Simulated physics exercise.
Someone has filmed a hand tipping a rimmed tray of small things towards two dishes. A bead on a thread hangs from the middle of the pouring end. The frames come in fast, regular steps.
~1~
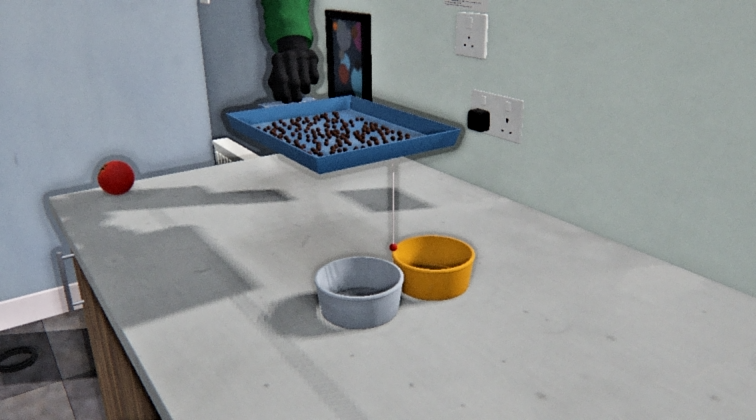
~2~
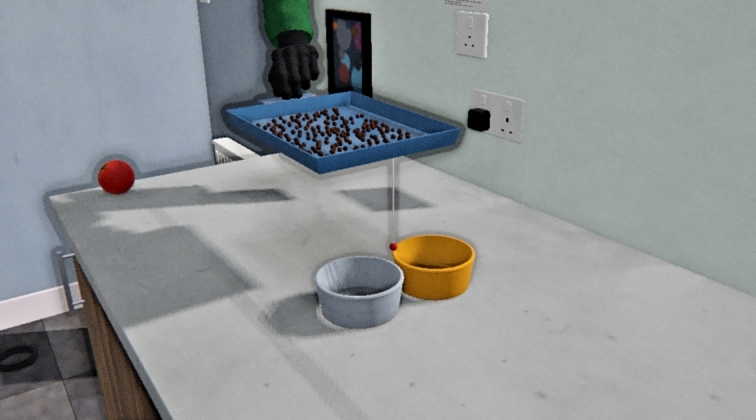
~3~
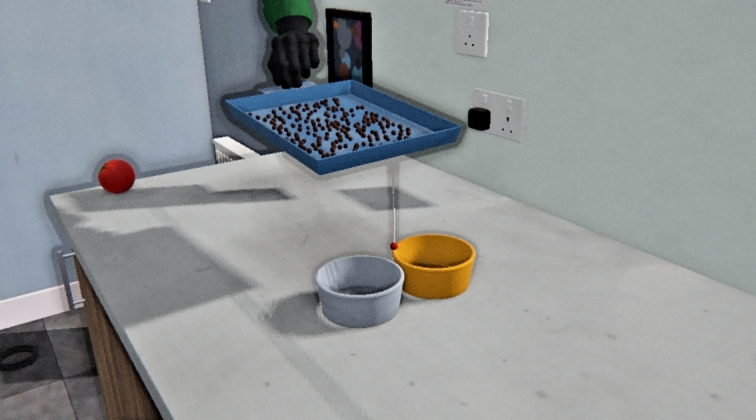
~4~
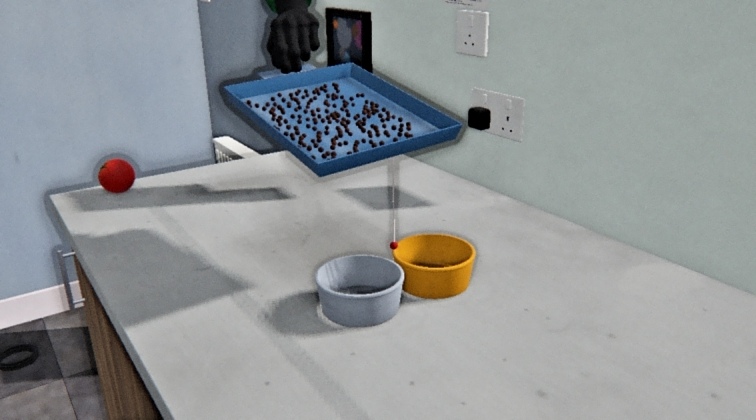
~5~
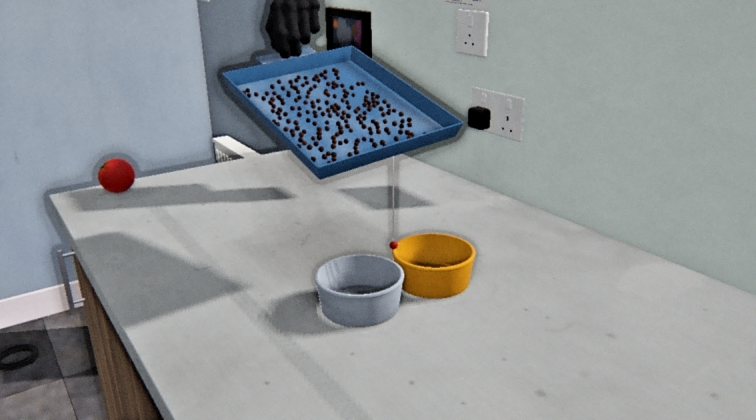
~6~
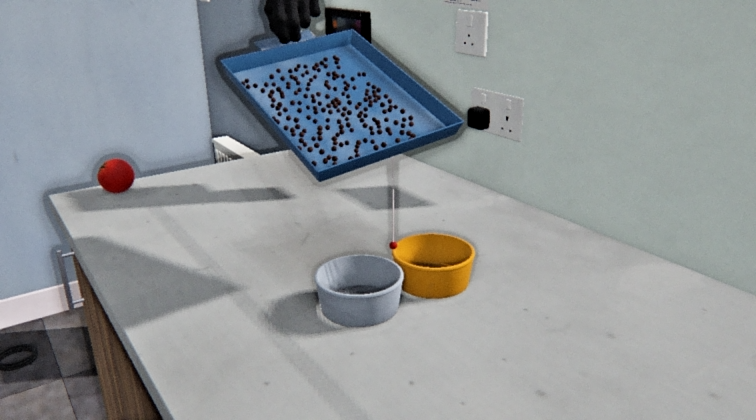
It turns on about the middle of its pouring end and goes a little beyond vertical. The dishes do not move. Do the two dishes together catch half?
The two hold more than half of the load.
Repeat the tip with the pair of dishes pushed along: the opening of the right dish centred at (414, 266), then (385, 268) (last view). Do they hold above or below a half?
In turn: Above a half; more than half.
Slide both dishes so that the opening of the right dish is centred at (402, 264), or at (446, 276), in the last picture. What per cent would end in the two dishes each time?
Near 90 % and 20 %.
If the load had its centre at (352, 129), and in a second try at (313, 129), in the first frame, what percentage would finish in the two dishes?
First some 80, then 70 per cent.
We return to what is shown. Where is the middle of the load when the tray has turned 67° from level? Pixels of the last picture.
At about (344, 173).
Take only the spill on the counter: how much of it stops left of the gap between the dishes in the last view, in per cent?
Roughly 80 in a hundred.
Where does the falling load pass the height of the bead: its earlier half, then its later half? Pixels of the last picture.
At about (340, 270), then at (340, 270).
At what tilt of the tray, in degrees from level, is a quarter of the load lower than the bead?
At some 80 degrees.
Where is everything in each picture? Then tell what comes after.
In the first frame, corners of the pouring end at (319, 156) and (455, 129), level; middle of the load at (337, 136), allspice berries; left dish at (383, 307); right dish at (459, 280); bead on its thread at (393, 247).
In the second frame, corners of the pouring end at (319, 156) and (455, 128), level; middle of the load at (337, 134).
In the third frame, corners of the pouring end at (319, 158) and (456, 126), tipped barely, lowest at the left corner; middle of the load at (338, 128).
In the fourth frame, corners of the pouring end at (320, 160) and (457, 123), tipped a little, lowest at the left corner; middle of the load at (338, 121).
In the fifth frame, corners of the pouring end at (320, 164) and (457, 122), tipped clearly, lowest at the left corner; middle of the load at (338, 114).
In the sixth frame, corners of the pouring end at (320, 167) and (458, 120), tipped clearly, lowest at the left corner; middle of the load at (338, 111), all on the move; left dish at (383, 305); right dish at (459, 278).
Soon after the last picture, tray tipped steeply; most on the tray; a stray few in the left dish; a stray few outside both; about a quarter in the air.
A little later, tray tipped past a quarter turn; a small part on the tray; about a third in the left dish; about a quarter outside both; about a quarter in the air.
Later still, tray tipped past a quarter turn; most in the left dish; about a quarter outside both.
At rest, tray tipped past a quarter turn; most in the left dish; none in the right dish; about a quarter outside both.
